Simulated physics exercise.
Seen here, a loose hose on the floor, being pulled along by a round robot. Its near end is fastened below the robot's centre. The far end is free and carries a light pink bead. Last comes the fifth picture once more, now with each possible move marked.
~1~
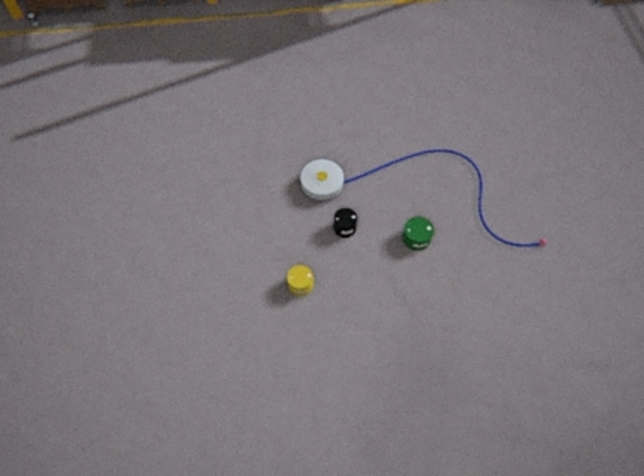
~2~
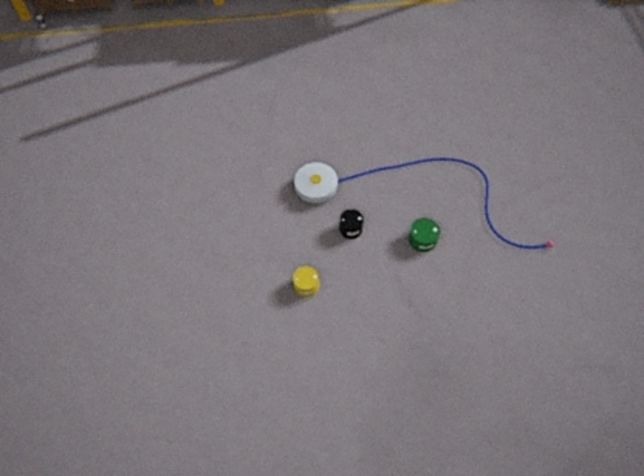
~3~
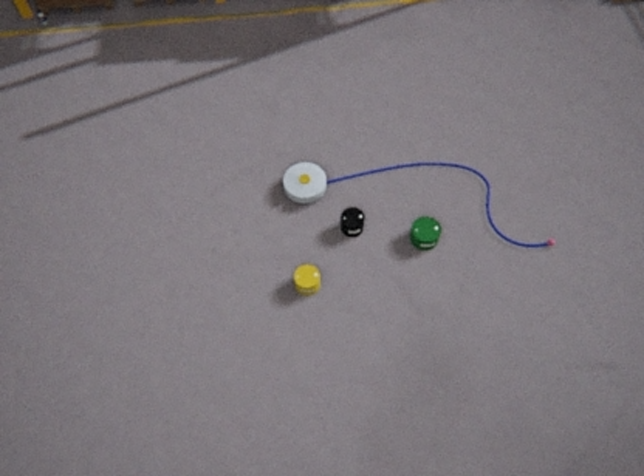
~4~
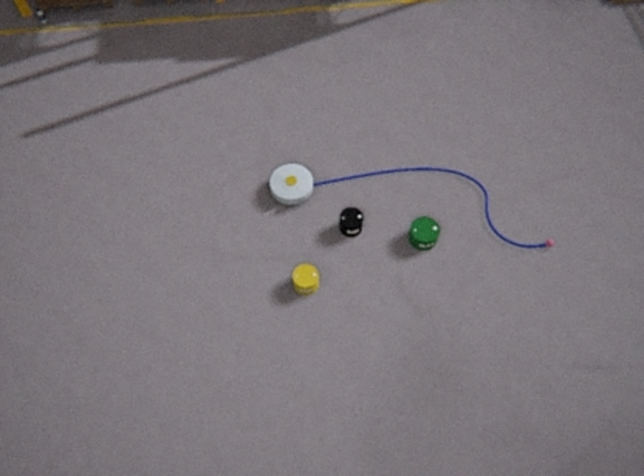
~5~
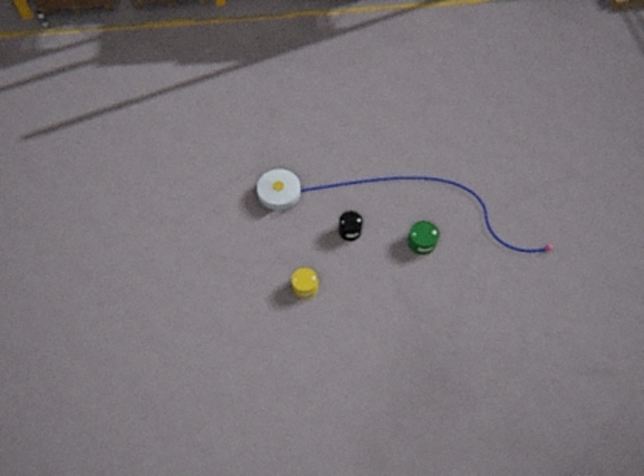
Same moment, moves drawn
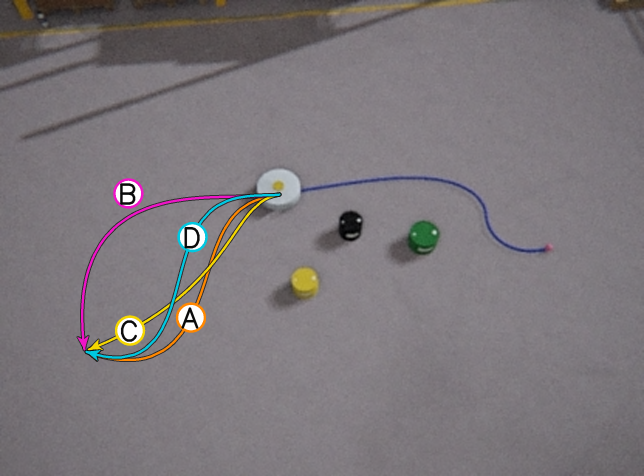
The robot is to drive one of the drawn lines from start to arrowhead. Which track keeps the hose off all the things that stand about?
With B nothing is caught.
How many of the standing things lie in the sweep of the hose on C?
Two.
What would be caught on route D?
It is the black pot.
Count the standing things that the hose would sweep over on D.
One.
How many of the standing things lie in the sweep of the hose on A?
It sweeps three.
On the marked copy, A from (279, 195) via (202, 291) to (86, 352); B from (279, 195) via (132, 215) to (84, 349); C from (279, 195) via (202, 275) to (89, 350); D from (279, 195) via (183, 266) to (86, 352).
With B. Early on, robot (168, 198), middle of the hose (327, 207), free end (482, 227).
Further on, robot (85, 267), middle of the hose (248, 218), free end (402, 215).
At the end, robot (81, 348), middle of the hose (223, 241), free end (375, 214); nothing has been touched.
As for the rest, A meets the black pot, yellow tub and green tub; C meets the black pot and green tub; D meets the black pot.
